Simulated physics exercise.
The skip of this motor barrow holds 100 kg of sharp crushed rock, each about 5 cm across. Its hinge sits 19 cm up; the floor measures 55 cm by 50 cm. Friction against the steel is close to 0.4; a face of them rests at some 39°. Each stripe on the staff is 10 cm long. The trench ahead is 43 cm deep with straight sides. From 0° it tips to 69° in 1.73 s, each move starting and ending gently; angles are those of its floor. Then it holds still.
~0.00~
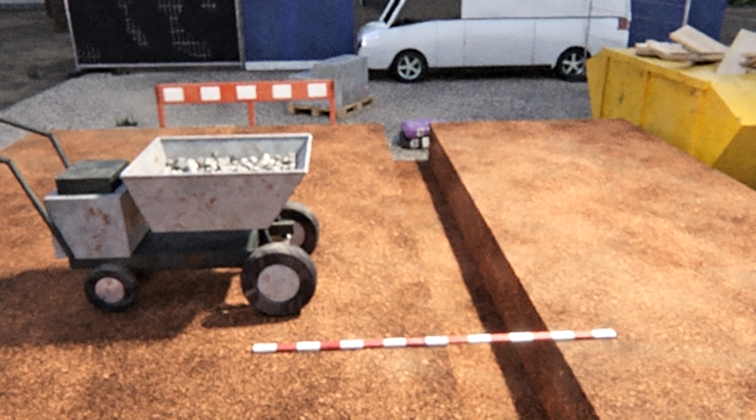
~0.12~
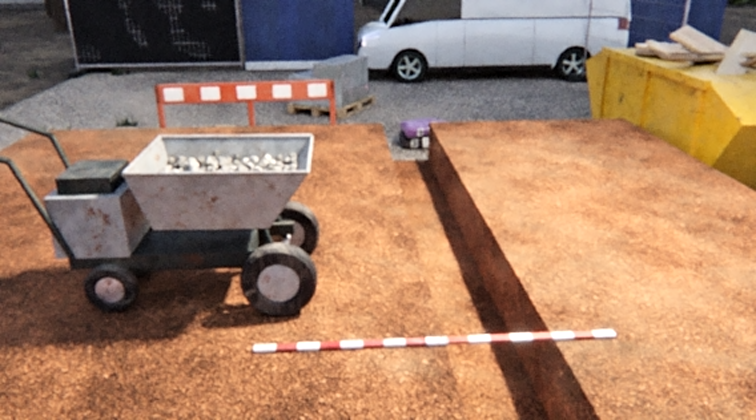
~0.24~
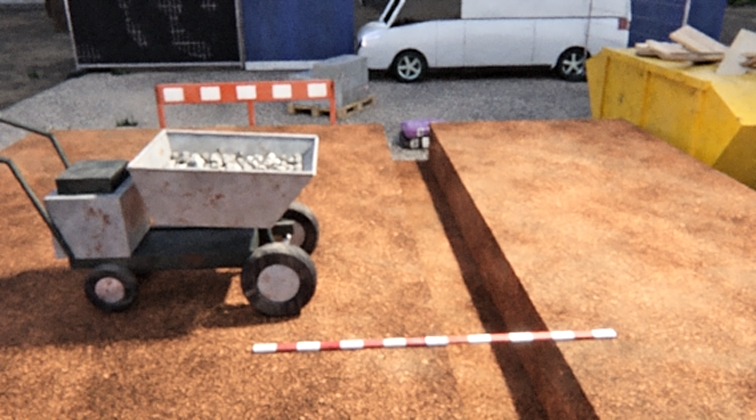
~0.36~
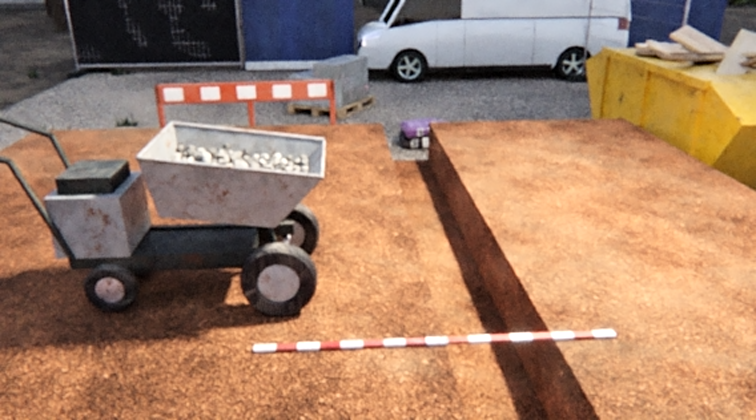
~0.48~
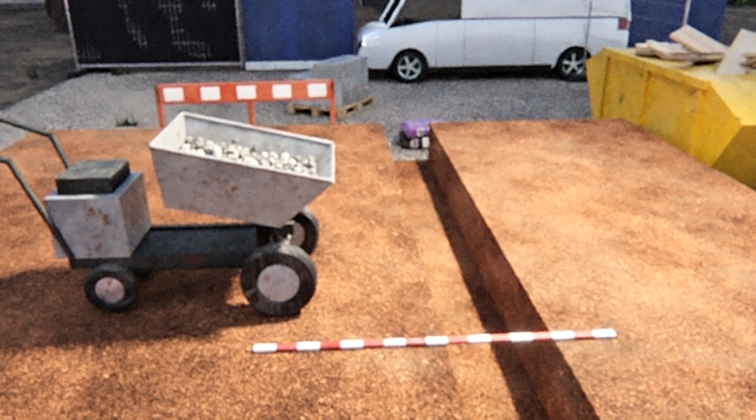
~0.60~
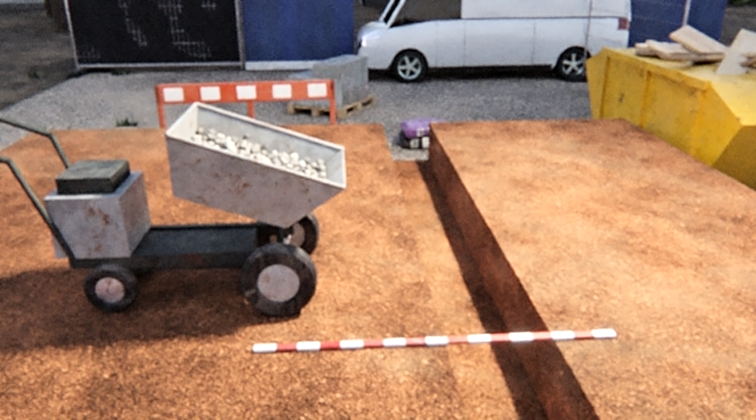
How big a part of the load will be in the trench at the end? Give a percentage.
Close to 33 in a hundred.
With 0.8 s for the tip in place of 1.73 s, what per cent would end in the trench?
In that case some 45 per cent.
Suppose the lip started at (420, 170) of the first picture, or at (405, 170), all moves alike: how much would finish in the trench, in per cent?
About 45 and 55 per cent.
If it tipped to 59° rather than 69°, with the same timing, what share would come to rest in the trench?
Then about 0 per cent.
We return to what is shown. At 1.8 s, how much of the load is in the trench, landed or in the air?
Some 0 per cent.
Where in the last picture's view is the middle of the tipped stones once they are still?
Around (439, 339).
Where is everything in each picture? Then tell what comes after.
The skip is at 0°, its lip at (306, 172); the top of the load is at (215, 164), in the first frame.
The skip is at 1°, its lip at (308, 173); the top of the load is at (211, 163); the stones move at 0.1 m/s on average, in the second frame.
Lip at (314, 174), floor tilted 4°, highest stones at (202, 160); the stones move at 0.3 m/s on average, in the third frame.
The skip is at 8°, its lip at (322, 177); the top of the load is at (204, 155); the stones move at 0.4 m/s on average, in the fourth frame.
The skip is at 13°, its lip at (333, 182); the top of the load is at (204, 149); the stones move at 0.4 m/s on average, in the fifth frame.
Lip at (345, 188), floor tilted 19°, highest stones at (203, 139); the stones move at 0.5 m/s on average, in the sixth frame.
After 1.3 s the floor is at 58°; 100 % in the skip; the foremost stones are at (378, 229).
After 1.8 s the floor is at 69°; 93 % in the skip, 6 % short of the trench, 1 % in the trench; the foremost stones are at (436, 276).
After 2.2 s the floor is at 69°; 71 % in the skip, 16 % short of the trench, 13 % in the trench; the foremost stones are at (494, 340).
After 4.1 s the floor is at 69°; 41 % in the skip, 26 % short of the trench, 33 % in the trench; the foremost stones are at (503, 324).
